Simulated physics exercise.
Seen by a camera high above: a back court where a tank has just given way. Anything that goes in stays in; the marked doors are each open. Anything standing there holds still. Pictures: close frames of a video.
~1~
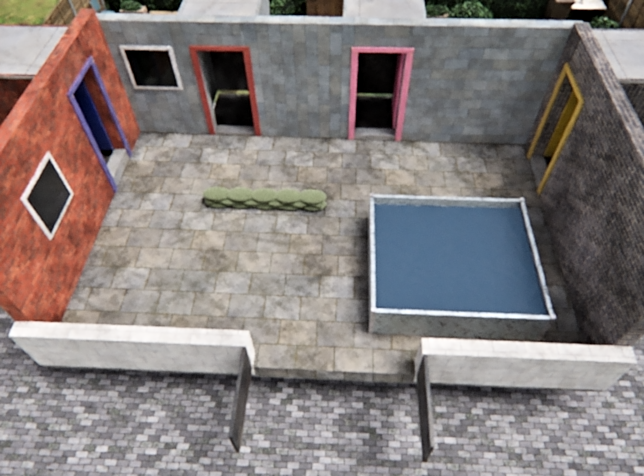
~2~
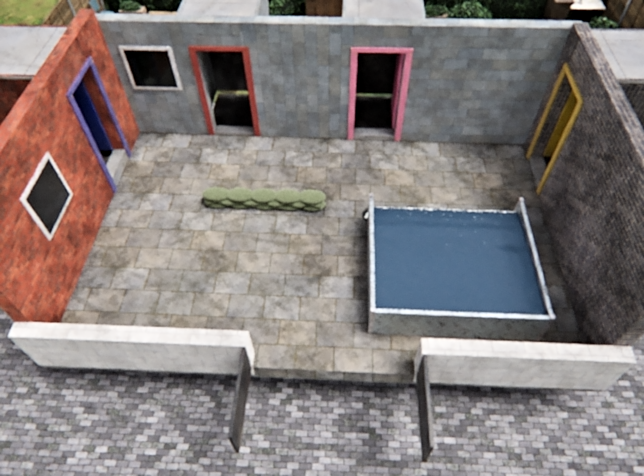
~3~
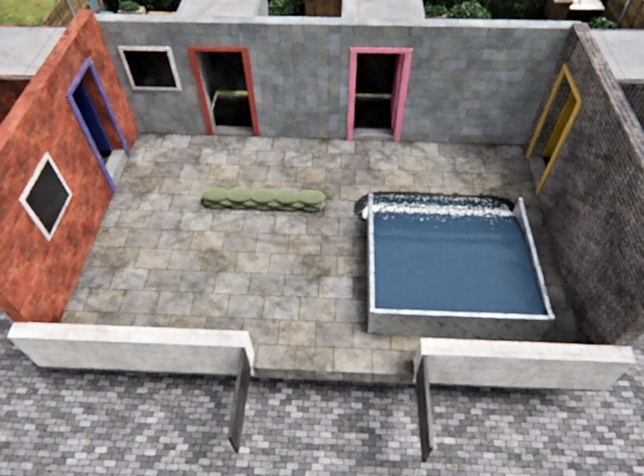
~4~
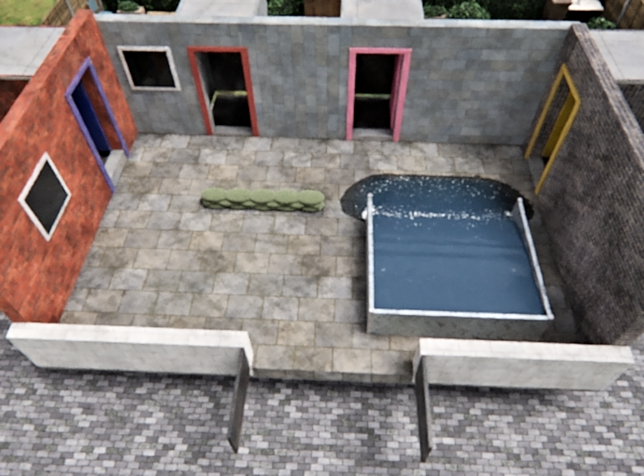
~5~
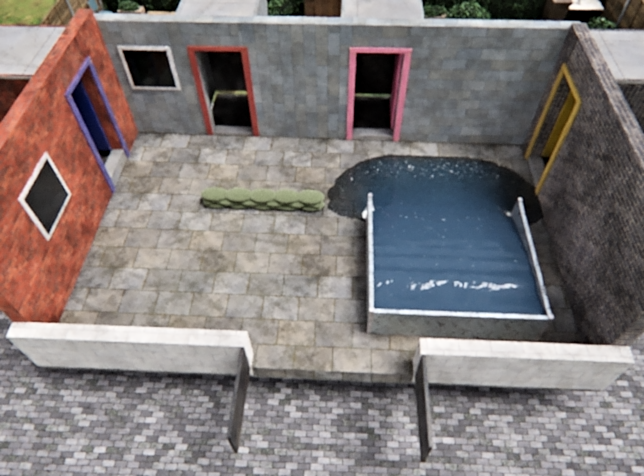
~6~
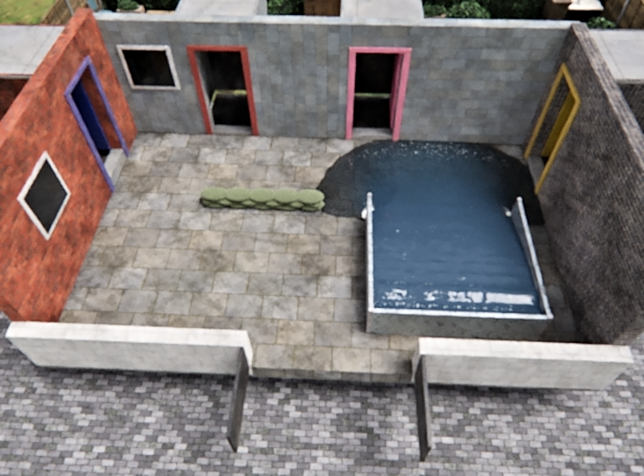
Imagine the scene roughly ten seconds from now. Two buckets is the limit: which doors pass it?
One by one: Pink door: Over two buckets, yellow door: Over two buckets, blue door: Two buckets or fewer, red door: Over two buckets.
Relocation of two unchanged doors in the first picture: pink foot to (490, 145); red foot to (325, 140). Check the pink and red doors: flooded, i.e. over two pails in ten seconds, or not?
Pink door: Exceeds the limit; red door: Exceeds the limit.
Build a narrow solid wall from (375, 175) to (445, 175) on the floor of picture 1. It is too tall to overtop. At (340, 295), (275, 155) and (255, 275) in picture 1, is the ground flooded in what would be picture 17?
Taking the points in turn, they are high and dry, inundated and high and dry.
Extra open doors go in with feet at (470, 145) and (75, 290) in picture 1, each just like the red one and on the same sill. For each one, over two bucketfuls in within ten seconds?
Taking them in order, one overshoots and the other undershoots.
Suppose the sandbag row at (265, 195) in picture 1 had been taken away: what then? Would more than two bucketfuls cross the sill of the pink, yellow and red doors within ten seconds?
My reading: Pink passes that mark, yellow lets more in, red lets less in.
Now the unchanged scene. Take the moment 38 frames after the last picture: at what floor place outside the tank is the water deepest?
Roughly (578, 367).
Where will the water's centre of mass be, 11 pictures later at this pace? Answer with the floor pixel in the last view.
The centre of mass sits at about (437, 206).
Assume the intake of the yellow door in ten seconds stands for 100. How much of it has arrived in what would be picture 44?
Working it through, I arrive at 100 %.
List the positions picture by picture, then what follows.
The first frame shows still water in the water tank at (453, 254).
In the second frame, water pours out on the water tank's far side and has run to a hidden place.
In the third frame, water pours out on the water tank's far side and has run to a hidden place.
In the fourth frame, the front is at (522, 200), out from the gap on the water tank's far side.
In the fifth frame, the front is at (532, 192), out from the gap on the water tank's far side.
In the sixth frame, the front is at (492, 150), out from the gap on the water tank's far side.
A moment on, water covers 25 % of the floor; the pink door over two buckets in, the yellow door wet at the sill, nothing in, the blue door not reached, the red door not reached.
Next, water covers 30 % of the floor; the pink door far over two buckets in, the yellow door over two buckets in, the blue door not reached, the red door wet at the sill, nothing in.
Then, water covers 45 % of the floor; the pink door far over two buckets in, the yellow door far over two buckets in, the blue door not reached, the red door wet at the sill, nothing in.
Later, water covers 70 % of the floor; the pink door far over two buckets in, the yellow door far over two buckets in, the blue door wet at the sill, nothing in, the red door under two buckets in.
In the end, water covers 95 % of the floor; the pink door far over two buckets in, the yellow door far over two buckets in, the blue door wet at the sill, nothing in, the red door over two buckets in.
